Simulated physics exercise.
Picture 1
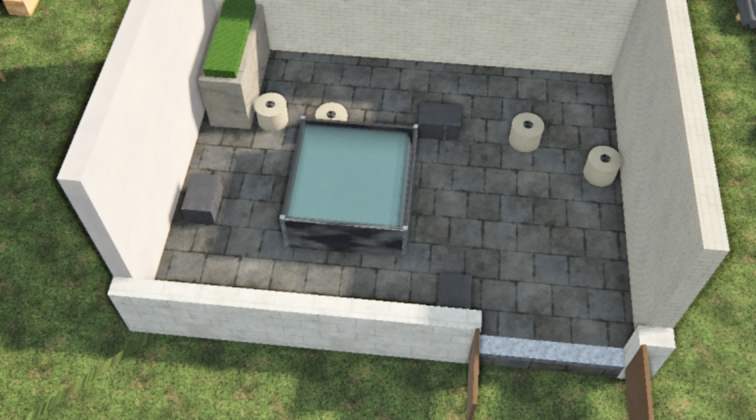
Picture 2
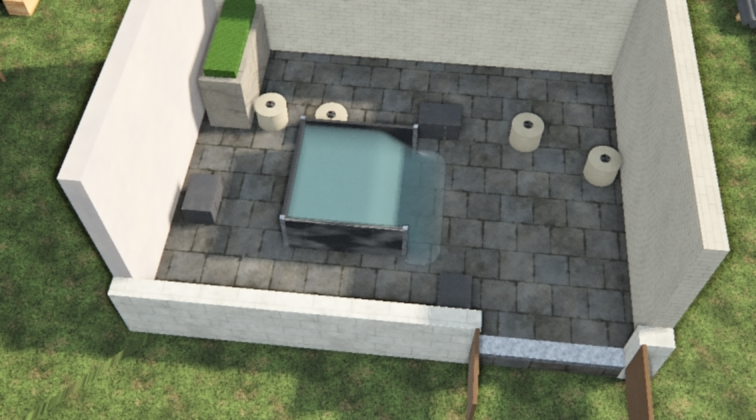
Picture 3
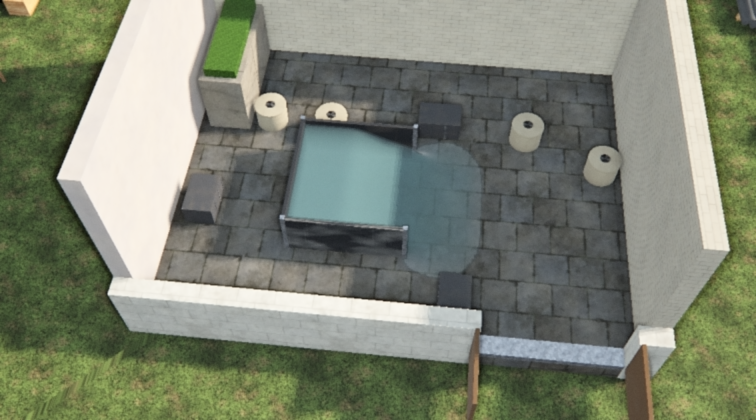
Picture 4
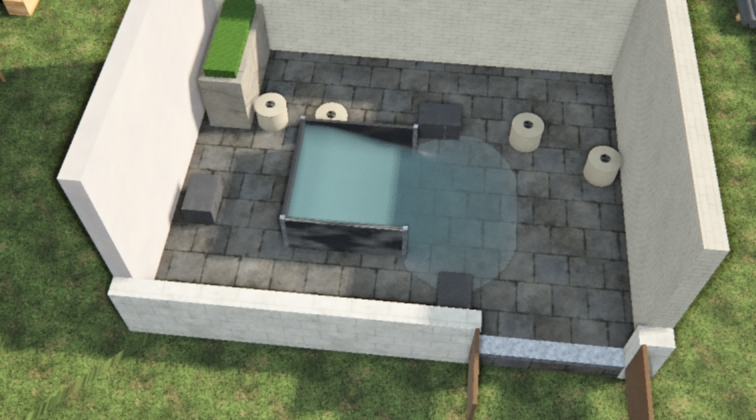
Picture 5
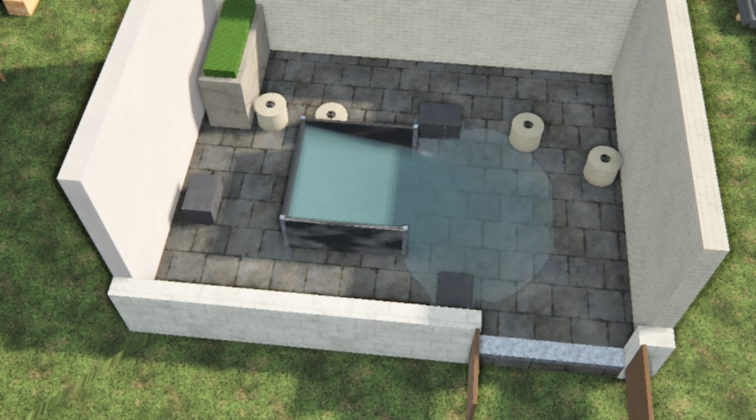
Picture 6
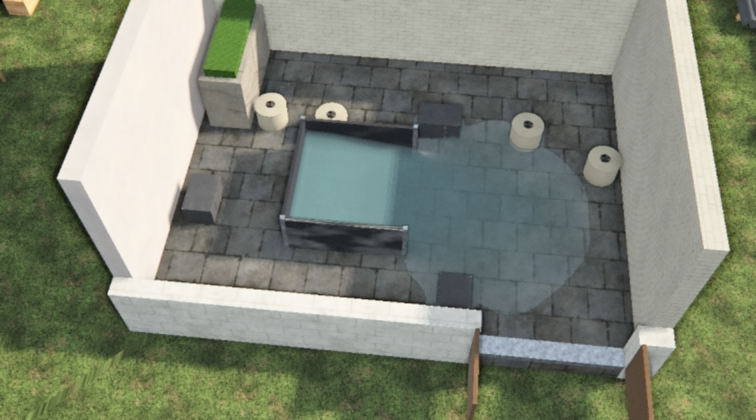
In a white-walled yard paved with grey stone, a square tank of bluish water stands among pale drums and dark blocks. Water pours out through its right side, then spreads across the paving in a widening, rounded sheet toward the right, while the drums and blocks stay still.
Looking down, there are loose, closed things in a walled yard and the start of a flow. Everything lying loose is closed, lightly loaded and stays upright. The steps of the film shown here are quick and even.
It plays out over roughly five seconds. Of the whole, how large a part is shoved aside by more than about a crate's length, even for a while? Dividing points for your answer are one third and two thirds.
Answer: A share under one third.
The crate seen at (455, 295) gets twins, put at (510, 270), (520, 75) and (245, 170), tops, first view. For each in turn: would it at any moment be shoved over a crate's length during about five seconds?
One by one: Knocked well away; knocked well away; hardly budges.
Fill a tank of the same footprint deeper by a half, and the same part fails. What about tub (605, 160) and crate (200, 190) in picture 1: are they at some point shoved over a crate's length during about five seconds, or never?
First: At least that much; second: Shy of that.
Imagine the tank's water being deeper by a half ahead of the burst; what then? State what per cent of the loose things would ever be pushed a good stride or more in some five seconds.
About 90 in every hundred loose things.
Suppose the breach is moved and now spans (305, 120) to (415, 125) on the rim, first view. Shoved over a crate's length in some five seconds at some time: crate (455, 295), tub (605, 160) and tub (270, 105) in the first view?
First stays short of it, second covers that distance, third covers that distance.
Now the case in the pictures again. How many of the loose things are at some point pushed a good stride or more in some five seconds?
Counting them up gives 2.
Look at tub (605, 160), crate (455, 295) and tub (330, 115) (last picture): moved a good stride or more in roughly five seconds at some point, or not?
Outcome, each in turn - passed the mark / never cleared it / never cleared it.
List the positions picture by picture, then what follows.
The first picture shows a crate at (455, 295) rests on the ground; a tub at (528, 125), on the bottom; 0 of 7 have shifted.
The second picture shows a crate at (455, 295), on the bottom; a tub at (528, 125), on the bottom; 0 of 7 have shifted.
The third picture shows a crate at (455, 295) rests on the ground; a tub at (528, 125), on the bottom; 0 of 7 have shifted.
The fourth picture shows a crate at (455, 295), on the bottom; a tub at (528, 125) rests on the ground; 0 of 7 have shifted.
The fifth picture shows a crate at (455, 295) rests on the ground; a tub at (528, 125) rests on the ground; 0 of 7 have shifted.
The sixth picture shows a crate at (455, 295), on the bottom; a tub at (528, 125), on the bottom; 0 of 7 have shifted.
A moment on, 0 of 7 are well off their spots; 0 afloat.
Next, 2 of 7 are well off their spots; 2 afloat.
Later, 2 of 7 are well off their spots; 2 afloat.
In the end, 2 of 7 are well off their spots, and 2 have been at some point; 2 afloat.
